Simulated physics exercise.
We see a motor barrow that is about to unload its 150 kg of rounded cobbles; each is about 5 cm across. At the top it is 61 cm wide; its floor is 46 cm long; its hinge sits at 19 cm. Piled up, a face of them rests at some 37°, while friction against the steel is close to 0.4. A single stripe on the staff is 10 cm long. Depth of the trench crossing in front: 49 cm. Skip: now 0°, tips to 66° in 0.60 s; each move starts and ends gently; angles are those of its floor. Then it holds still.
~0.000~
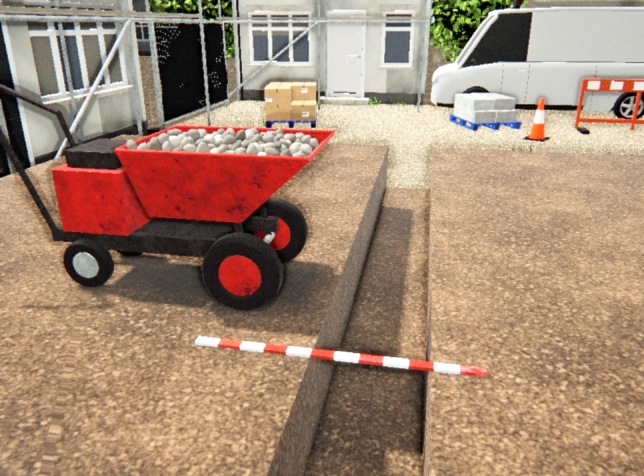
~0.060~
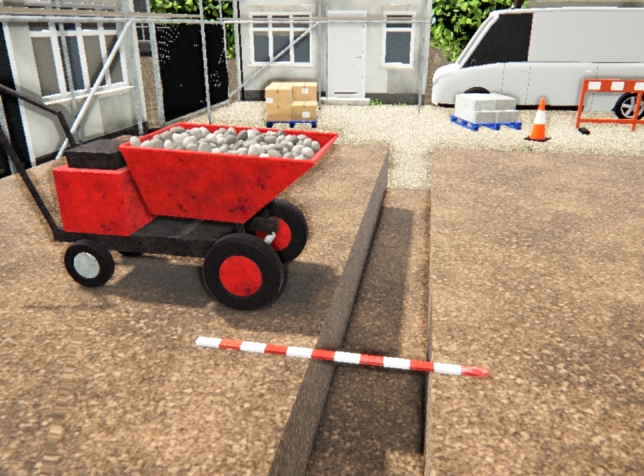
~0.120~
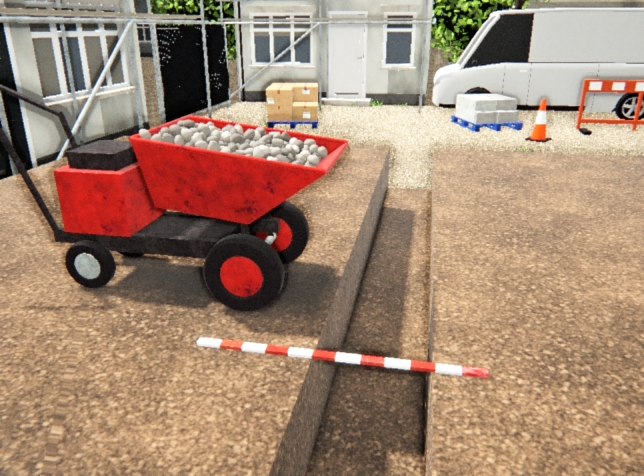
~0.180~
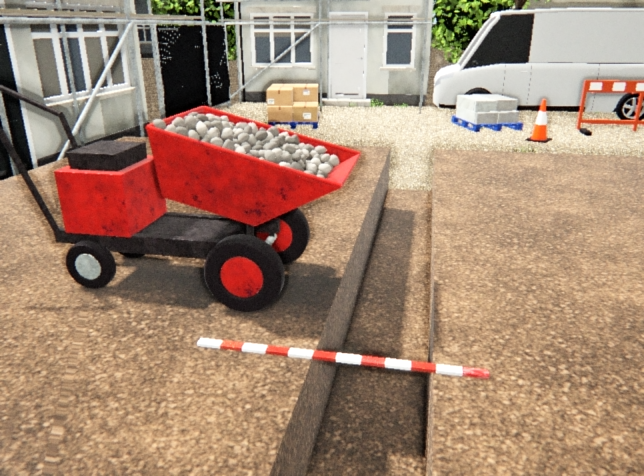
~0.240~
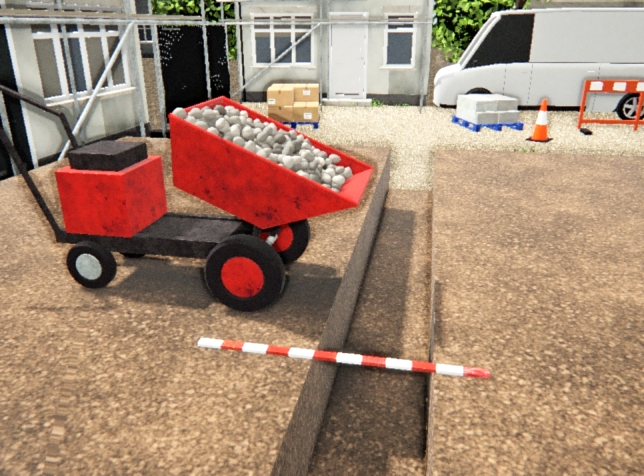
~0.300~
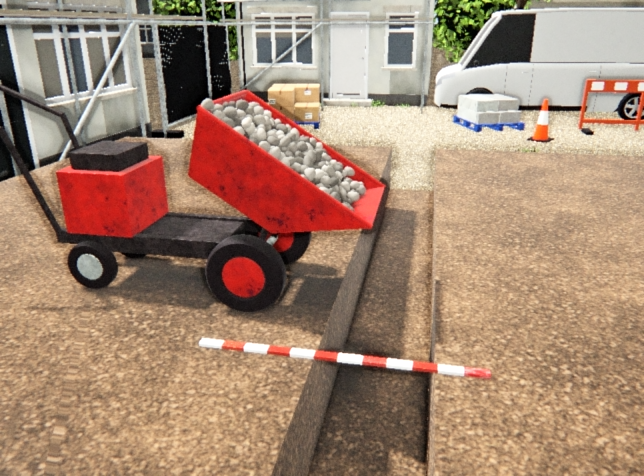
The red skip of a motor barrow tilts steadily down to the right, carrying grey cobbles.
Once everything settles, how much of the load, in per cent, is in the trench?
Once it settles, about 62 per cent of the load is there.
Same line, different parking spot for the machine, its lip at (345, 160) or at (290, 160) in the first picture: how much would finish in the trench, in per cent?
Roughly 30 in a hundred, then 80 in a hundred.
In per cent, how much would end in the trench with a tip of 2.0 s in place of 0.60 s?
85 %.
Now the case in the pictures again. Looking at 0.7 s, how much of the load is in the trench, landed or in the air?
By that point it's something like 25 in a hundred.
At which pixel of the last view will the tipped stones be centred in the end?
In the last view, about (418, 362).
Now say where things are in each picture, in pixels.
Lip at (309, 160), floor tilted 0°, highest stones at (238, 136), in the first picture.
The skip is at 2°, its lip at (314, 163); the top of the load is at (239, 135); the stones move at 0.4 m/s on average, in the second picture.
The skip is at 7°, its lip at (326, 172); the top of the load is at (210, 130); the stones move at 0.8 m/s on average, in the third picture.
The skip is at 14°, its lip at (341, 186); the top of the load is at (206, 122); the stones move at 1.2 m/s on average, in the fourth picture.
Lip at (357, 205), floor tilted 23°, highest stones at (223, 114); the stones move at 1.4 m/s on average, in the fifth picture.
The skip is at 33°, its lip at (371, 227); the top of the load is at (246, 109); the stones move at 1.5 m/s on average, in the sixth picture.
After 0.4 s the floor is at 56°; 100 % in the skip; the foremost stones are at (384, 242).
After 0.7 s the floor is at 66°; 69 % in the skip, 23 % in the trench, 9 % past the trench; the foremost stones are at (467, 299).
After 1.0 s the floor is at 66°; 19 % in the skip, 43 % in the trench, 38 % past the trench; the foremost stones are at (632, 325).
After 3.0 s the floor is at 66°; 0 % in the skip, 62 % in the trench, 38 % past the trench; the foremost stones are past the picture's edge.
